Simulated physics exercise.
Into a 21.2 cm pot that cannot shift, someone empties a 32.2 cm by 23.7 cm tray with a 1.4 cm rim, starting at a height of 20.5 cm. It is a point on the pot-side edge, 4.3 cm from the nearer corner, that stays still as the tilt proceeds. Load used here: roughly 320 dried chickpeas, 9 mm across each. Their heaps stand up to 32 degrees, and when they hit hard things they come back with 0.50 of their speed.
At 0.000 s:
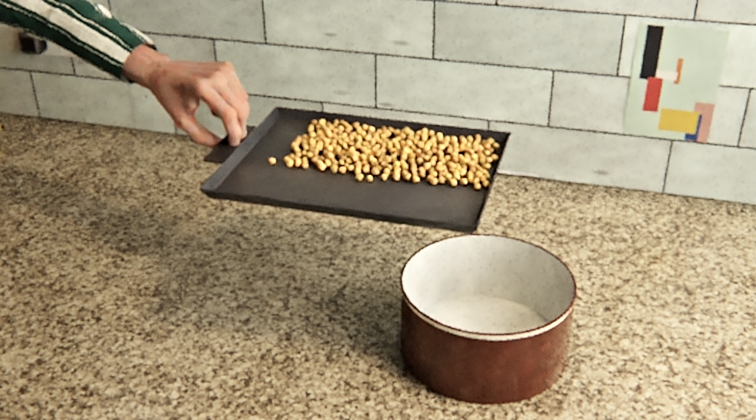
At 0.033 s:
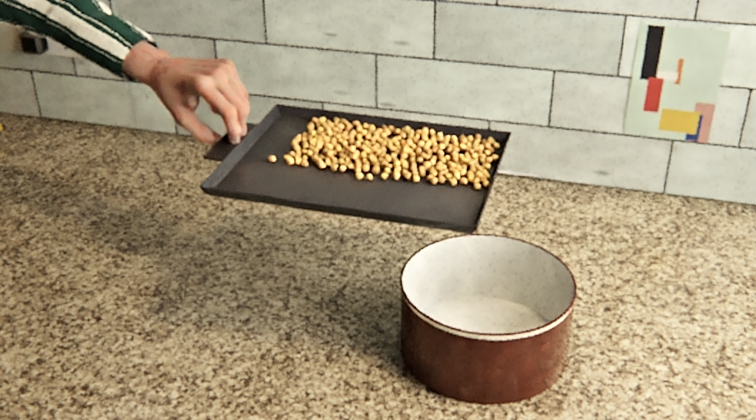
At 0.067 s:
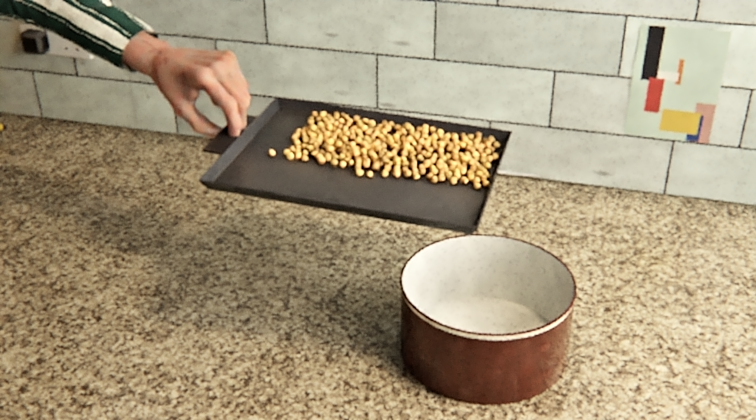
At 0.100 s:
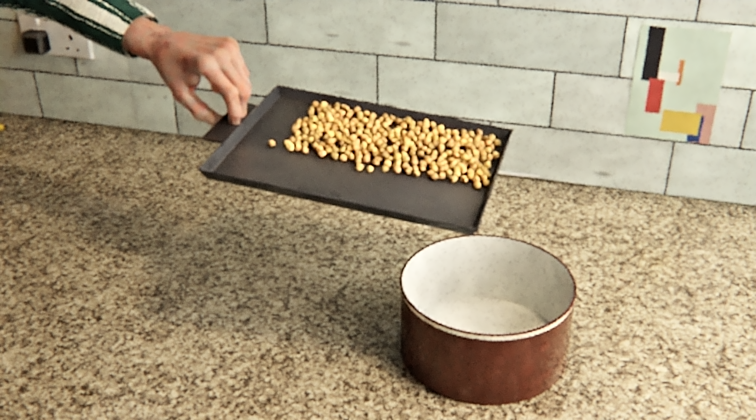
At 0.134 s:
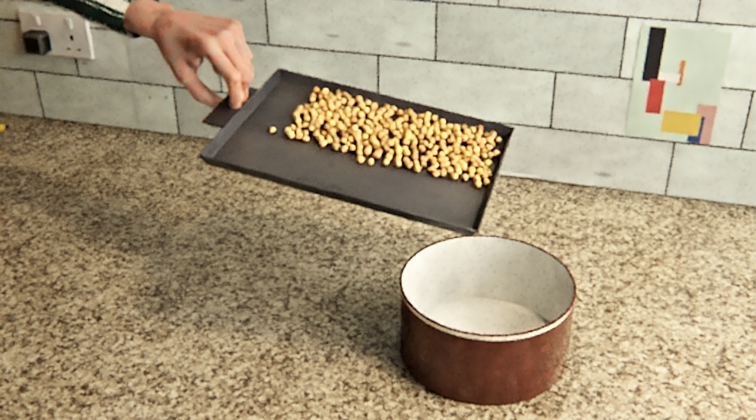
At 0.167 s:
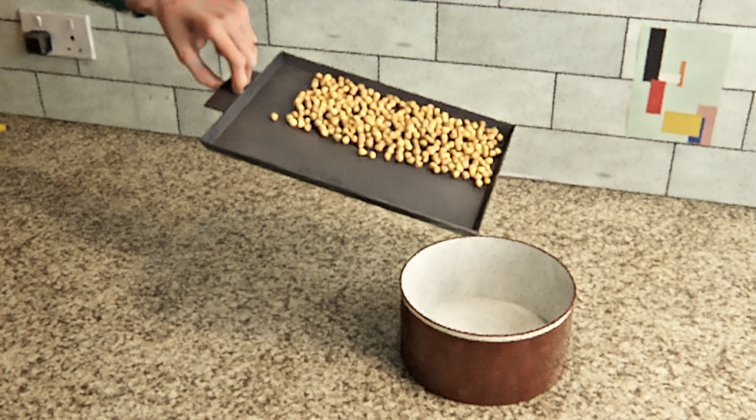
In the video, a hand holds a dark rectangular tray of small tan pieces above a speckled counter, beside a reddish-brown pot, then gradually raises the tray's left end, tilting it toward the right while the pieces stay bunched together.
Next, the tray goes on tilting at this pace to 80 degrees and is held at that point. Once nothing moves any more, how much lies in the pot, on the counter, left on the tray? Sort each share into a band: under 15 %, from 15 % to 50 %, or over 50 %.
Pot: Over 50 %; counter: From 15 % to 50 %; left on the tray: Under 15 %.
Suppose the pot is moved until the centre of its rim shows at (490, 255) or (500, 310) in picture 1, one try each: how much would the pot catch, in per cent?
About 40 percent the first time and about 75 percent the second.
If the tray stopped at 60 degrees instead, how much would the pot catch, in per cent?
Roughly 55 percent.
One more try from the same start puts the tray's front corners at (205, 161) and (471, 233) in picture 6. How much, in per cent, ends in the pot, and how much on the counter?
Pot: 45, counter: 55.
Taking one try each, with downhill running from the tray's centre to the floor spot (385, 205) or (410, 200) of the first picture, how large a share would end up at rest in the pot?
Around 45 % for the first direction, around 65 % for the second.
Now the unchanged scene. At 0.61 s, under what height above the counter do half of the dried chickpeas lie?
Around 24 cm up.
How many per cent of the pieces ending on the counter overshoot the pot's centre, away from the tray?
Some 100 per cent.
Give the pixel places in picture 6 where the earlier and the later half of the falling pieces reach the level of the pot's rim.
Early half: About (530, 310); late half: (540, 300).
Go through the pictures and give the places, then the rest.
In the first picture, tray tilt 0 degrees, front corners at (208, 187) and (472, 223); middle of the pieces at (393, 151); pot at (488, 280).
In the second picture, tray tilt 1 degrees, front corners at (208, 184) and (472, 223); middle of the pieces at (394, 150).
In the third picture, tray tilt 2 degrees, front corners at (207, 178) and (472, 223); middle of the pieces at (394, 146).
In the fourth picture, tray tilt 5 degrees, front corners at (207, 168) and (473, 224), lowest corner right front; middle of the pieces at (395, 141).
In the fifth picture, tray tilt 9 degrees, front corners at (207, 153) and (473, 226), lowest corner right front; middle of the pieces at (396, 133).
In the sixth picture, tray tilt 13 degrees, front corners at (208, 139) and (473, 227), lowest corner right front; middle of the pieces at (398, 126); pot at (487, 281). Its pace works out near 125 degrees a second.
After 0.43 s, tilt 47 degrees; the tray holds 100 %, the pot 0 %.
After 0.61 s, tilt 69 degrees; the tray holds 85 %, the pot 0 %.
After 0.90 s, tilt 80 degrees; the tray holds 0 %, the pot 60 %.
In the end, at 1.7 s, pot 65 %, counter 35 %, tray 0 %.
